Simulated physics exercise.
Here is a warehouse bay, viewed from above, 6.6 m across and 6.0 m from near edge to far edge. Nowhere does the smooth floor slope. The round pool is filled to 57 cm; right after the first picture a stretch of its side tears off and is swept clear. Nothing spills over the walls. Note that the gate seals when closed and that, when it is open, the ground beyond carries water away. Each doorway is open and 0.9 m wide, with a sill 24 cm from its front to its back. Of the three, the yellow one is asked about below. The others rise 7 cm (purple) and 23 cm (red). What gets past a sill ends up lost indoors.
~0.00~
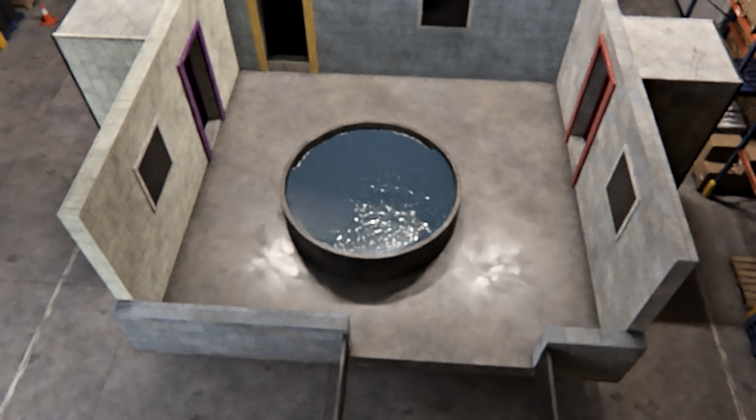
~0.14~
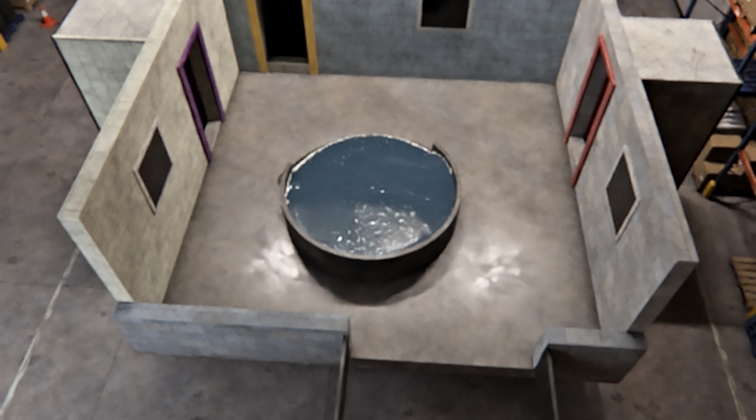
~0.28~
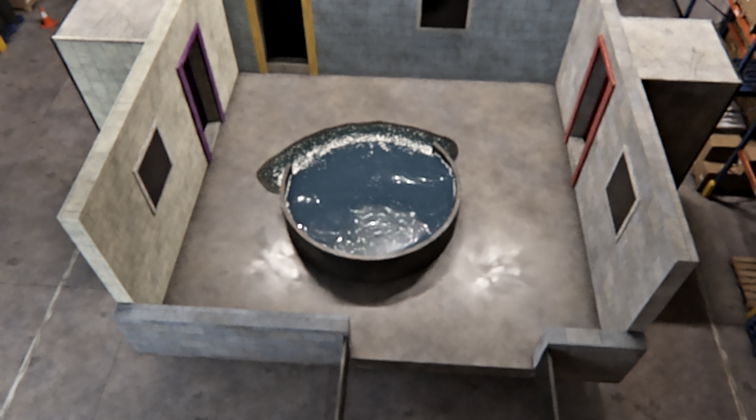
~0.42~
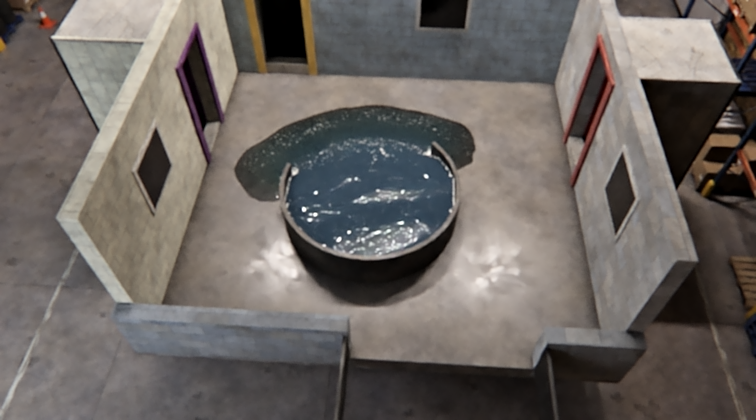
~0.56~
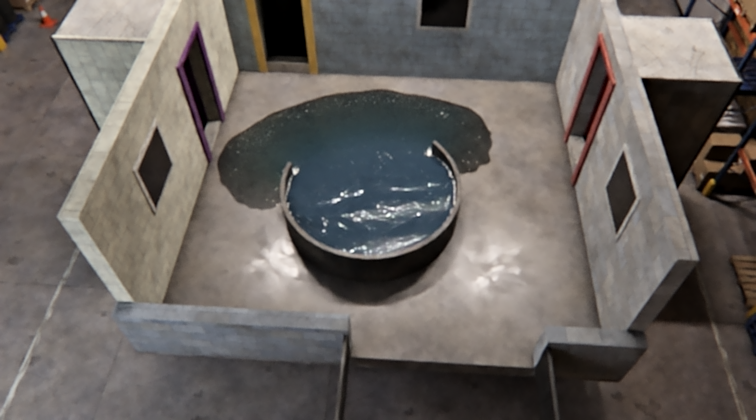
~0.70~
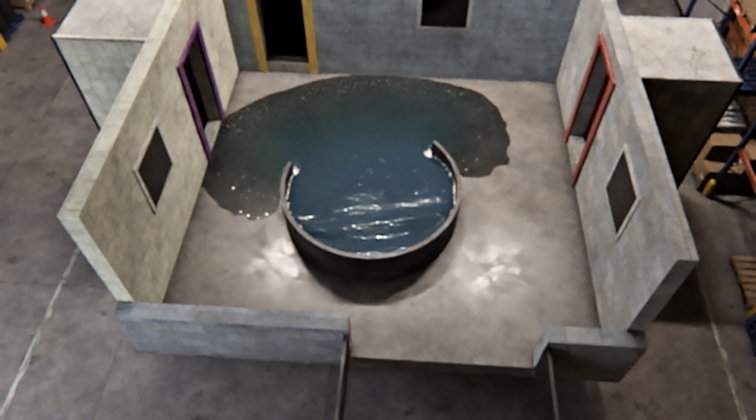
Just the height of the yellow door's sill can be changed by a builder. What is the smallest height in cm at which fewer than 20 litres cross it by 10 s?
About 28 cm.
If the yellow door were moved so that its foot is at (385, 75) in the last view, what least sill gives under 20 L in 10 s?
Roughly 27 cm, give or take.
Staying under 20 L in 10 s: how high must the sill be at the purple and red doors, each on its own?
Close to 17 cm (purple) and close to 8.0 cm (red).
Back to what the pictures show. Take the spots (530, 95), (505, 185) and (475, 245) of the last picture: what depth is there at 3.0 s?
First 14, then 0, then 0 cm.
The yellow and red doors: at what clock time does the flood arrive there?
Times: Yellow = 0.9 s, red = 2.0 s.
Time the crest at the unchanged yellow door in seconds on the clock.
I'd guess close to 2.6 seconds.
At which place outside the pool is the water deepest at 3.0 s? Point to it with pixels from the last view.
Around (239, 71).
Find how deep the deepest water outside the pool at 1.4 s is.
Max depth: Around 42 cm.
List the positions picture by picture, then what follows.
The first frame shows still water, 57 cm deep, in the round pool at (371, 186); the yellow door at (283, 30) is dry.
In the second frame, the gap is on the far side, the front 0.3 m out at a hidden place; the back of the round pool holds 57 cm.
In the third frame, water pours out on the far side and has run 0.8 m, to (263, 170); about 9 cm deep outside, 57 cm at the back.
In the fourth frame, the front is at (458, 126), 1.2 m from the gap on the far side; 4.9 m2 of floor is wet, 57 cm left at the back.
In the fifth frame, water pours out on the far side and has run 1.7 m, to (231, 144); about 5 cm deep outside, 57 cm at the back.
In the sixth frame, the front is at (222, 123), 2.2 m from the gap on the far side; 11.3 m2 of floor is wet, 57 cm left at the back; the yellow door at (283, 31), 2.7 m from the gap, is still 0.6 m from the nearest water.
After 1.4 s water covers 45 % of the floor, deepest (42 cm) near (239, 71); 21 cm at the yellow door, 0 litres in over its 23 cm sill.
After 3.0 s water covers 50 % of the floor, deepest (38 cm) near (239, 71); 33 cm at the yellow door, 34 litres in over its 23 cm sill.
After 10.0 s water covers 100 % of the floor, deepest (14 cm) near (591, 311); 6 cm at the yellow door, 54 litres in over its 23 cm sill.
At the yellow door as built, the water arrived by 0.9 s and peaked near 35 cm at 2.6 s.
With a sill of 22.5 cm, 60 litres would have come in within the 10 s; with 30.5 cm, 9 litres. So under 20 litres takes about 28 cm.
